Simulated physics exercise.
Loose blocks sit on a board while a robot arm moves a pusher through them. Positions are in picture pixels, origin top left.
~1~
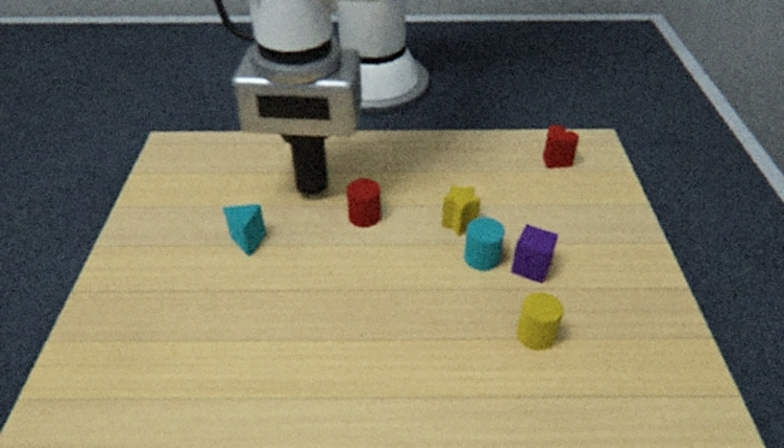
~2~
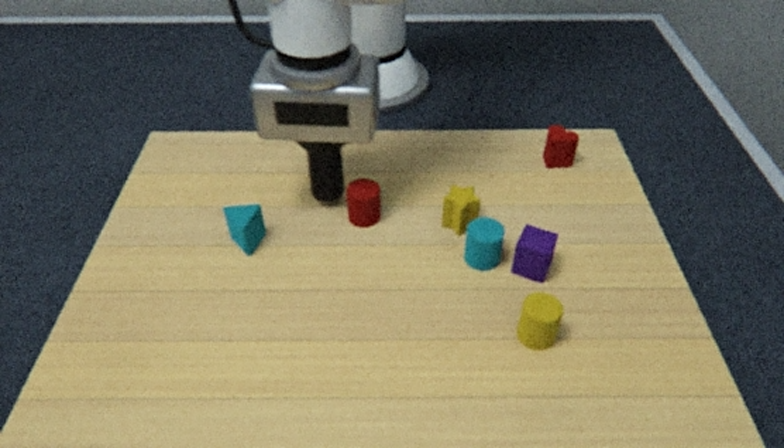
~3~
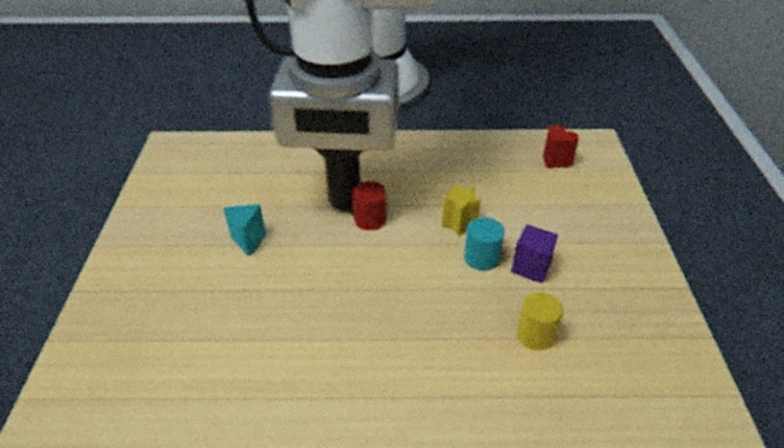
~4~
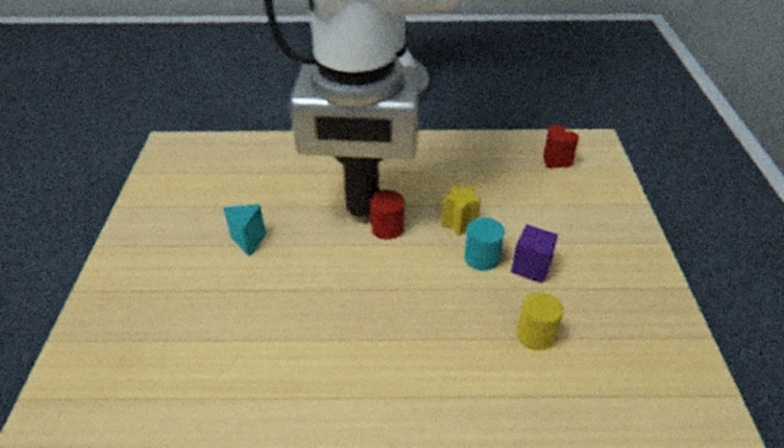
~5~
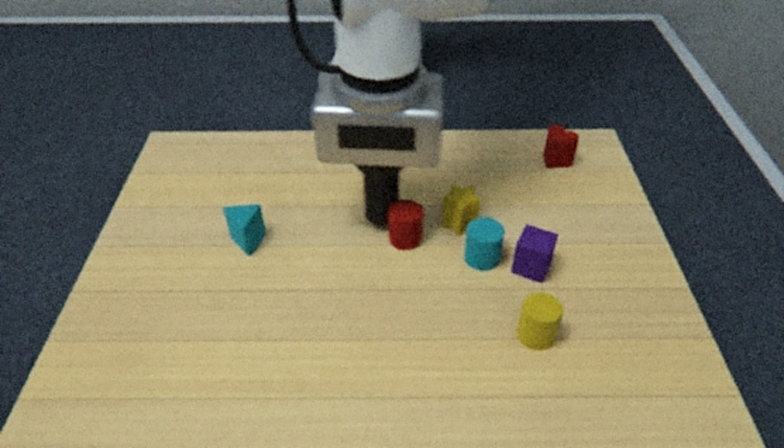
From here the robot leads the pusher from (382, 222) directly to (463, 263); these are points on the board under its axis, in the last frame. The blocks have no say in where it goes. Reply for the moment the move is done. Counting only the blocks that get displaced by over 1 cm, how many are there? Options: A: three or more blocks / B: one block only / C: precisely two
Correct choice: C.
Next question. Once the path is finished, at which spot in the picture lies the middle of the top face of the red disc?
Pixel (471, 262).
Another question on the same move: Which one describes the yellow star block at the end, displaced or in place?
The result: It stays put.
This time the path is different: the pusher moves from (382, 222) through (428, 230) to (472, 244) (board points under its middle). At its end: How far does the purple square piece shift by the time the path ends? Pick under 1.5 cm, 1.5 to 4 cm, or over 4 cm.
The smallest band: Under 1.5 cm.
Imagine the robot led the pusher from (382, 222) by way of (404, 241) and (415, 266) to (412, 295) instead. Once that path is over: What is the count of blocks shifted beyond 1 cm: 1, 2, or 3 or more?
A single block is moved.
On the path given first. One third of the way, pusher (409, 227); red disc (431, 226).
Two thirds of the way, pusher (436, 241); red disc (454, 244).
At the end, pusher (464, 256); red disc (471, 262); yellow star block still; turquoise disc (505, 233); purple square piece (542, 239).
